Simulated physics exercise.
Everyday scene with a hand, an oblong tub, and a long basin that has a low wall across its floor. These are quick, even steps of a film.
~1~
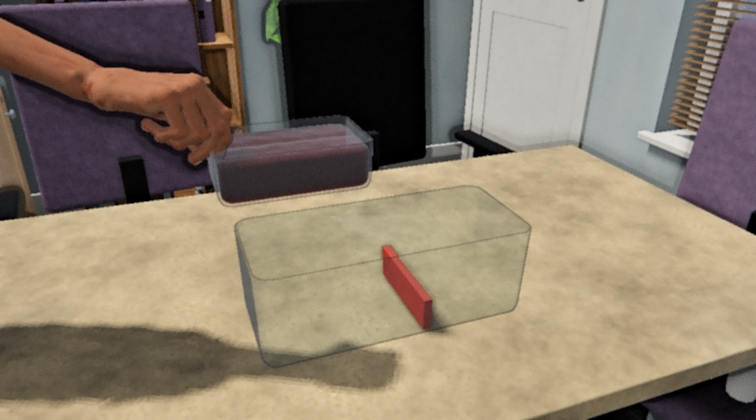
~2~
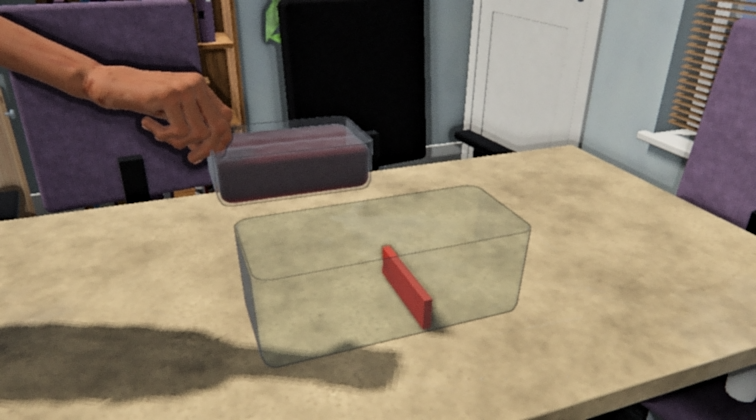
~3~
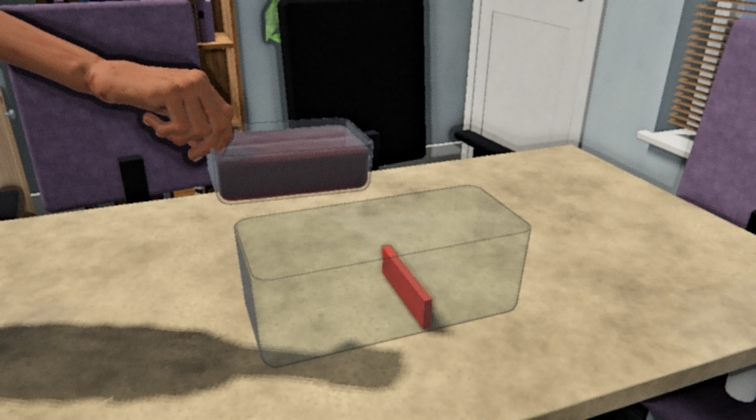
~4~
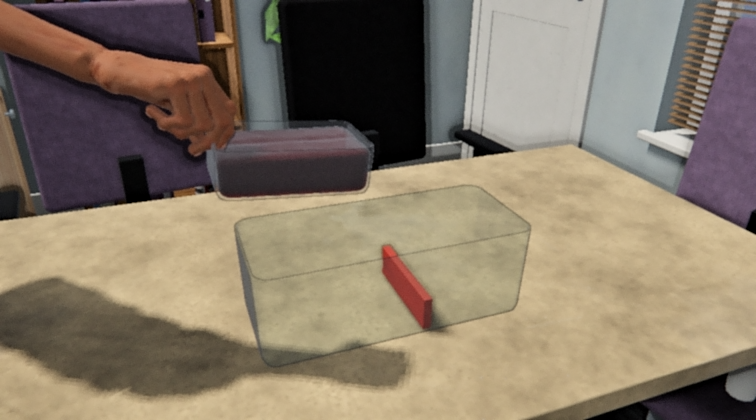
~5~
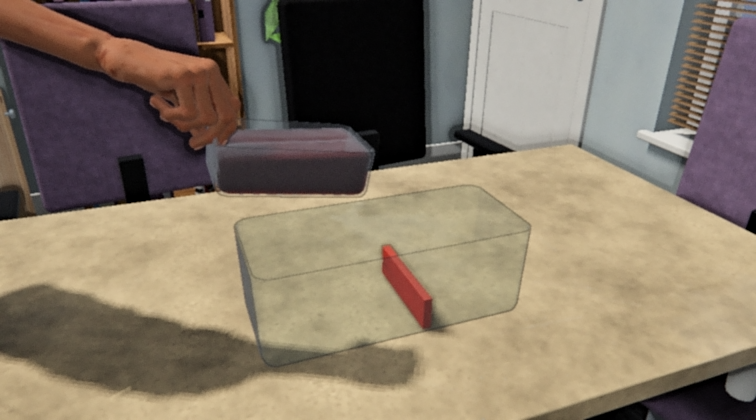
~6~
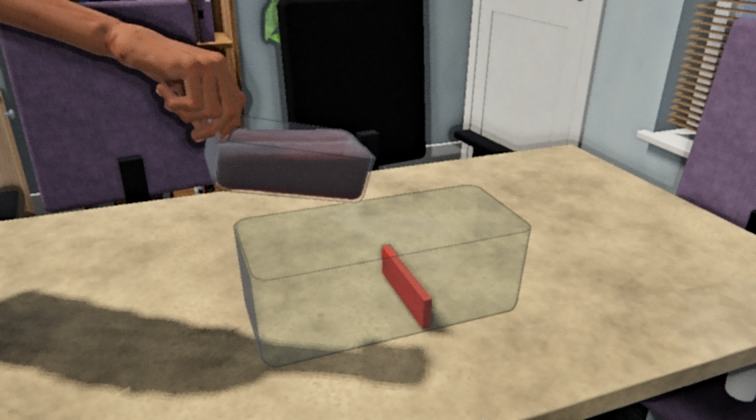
At a table in a room, a hand held a clear tub of dark wine behind a long, empty basin with a low red wall inside, and slowly tilted the tub toward the right.
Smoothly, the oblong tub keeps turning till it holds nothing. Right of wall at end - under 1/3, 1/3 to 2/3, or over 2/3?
1/3 to 2/3.
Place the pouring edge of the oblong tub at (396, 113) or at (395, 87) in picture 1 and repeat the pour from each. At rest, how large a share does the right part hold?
It would come to near 70 per cent, and then near 70 per cent.
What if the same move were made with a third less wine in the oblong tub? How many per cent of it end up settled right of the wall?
Near 15 in a hundred.
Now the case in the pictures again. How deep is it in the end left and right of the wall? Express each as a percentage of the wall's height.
It settles around 30 on the left side and around 40 on the right side.
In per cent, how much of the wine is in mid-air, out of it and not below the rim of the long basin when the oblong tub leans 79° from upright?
It works out to about 35 percent.
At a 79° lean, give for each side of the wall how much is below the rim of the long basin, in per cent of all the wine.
Left 20 per cent, right 30 per cent.
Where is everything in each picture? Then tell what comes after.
It leans 0°; its right rim is at (359, 130); the wine meets the walls at (211, 150) and (356, 134); the long basin's rim runs from (243, 251) to (504, 207); the wall's top is at (406, 272), in the first picture.
It leans 1°; its right rim is at (359, 130); the wine meets the walls at (211, 149) and (355, 135), in the second picture.
It leans 2°; its right rim is at (359, 132); the wine meets the walls at (211, 148) and (356, 136), in the third picture.
It leans 5°; its right rim is at (360, 135); the wine meets the walls at (211, 147) and (357, 137), in the fourth picture.
It leans 9°; its right rim is at (361, 140); the wine meets the walls at (212, 146) and (358, 138), in the fifth picture.
It leans 14°; its right rim is at (361, 146); the wine meets the walls at (213, 144) and (360, 141); 1 per cent is over the edge, in the sixth picture.
A moment on, the tilt is 79° and 14 per cent is still to pour, 22 is left of the wall and 28 right of it.
Next, the tilt is 115° and 1 per cent is still to pour, 51 is left of the wall and 42 right of it.
Then the tilt is 118° and 0 per cent is still to pour, 53 is left of the wall and 42 right of it.
Later the tilt is 118° and 0 per cent is still to pour, 53 is left of the wall and 42 right of it.
Finally, 53 per cent lies left of the wall, 42 right of it and 5 outside.
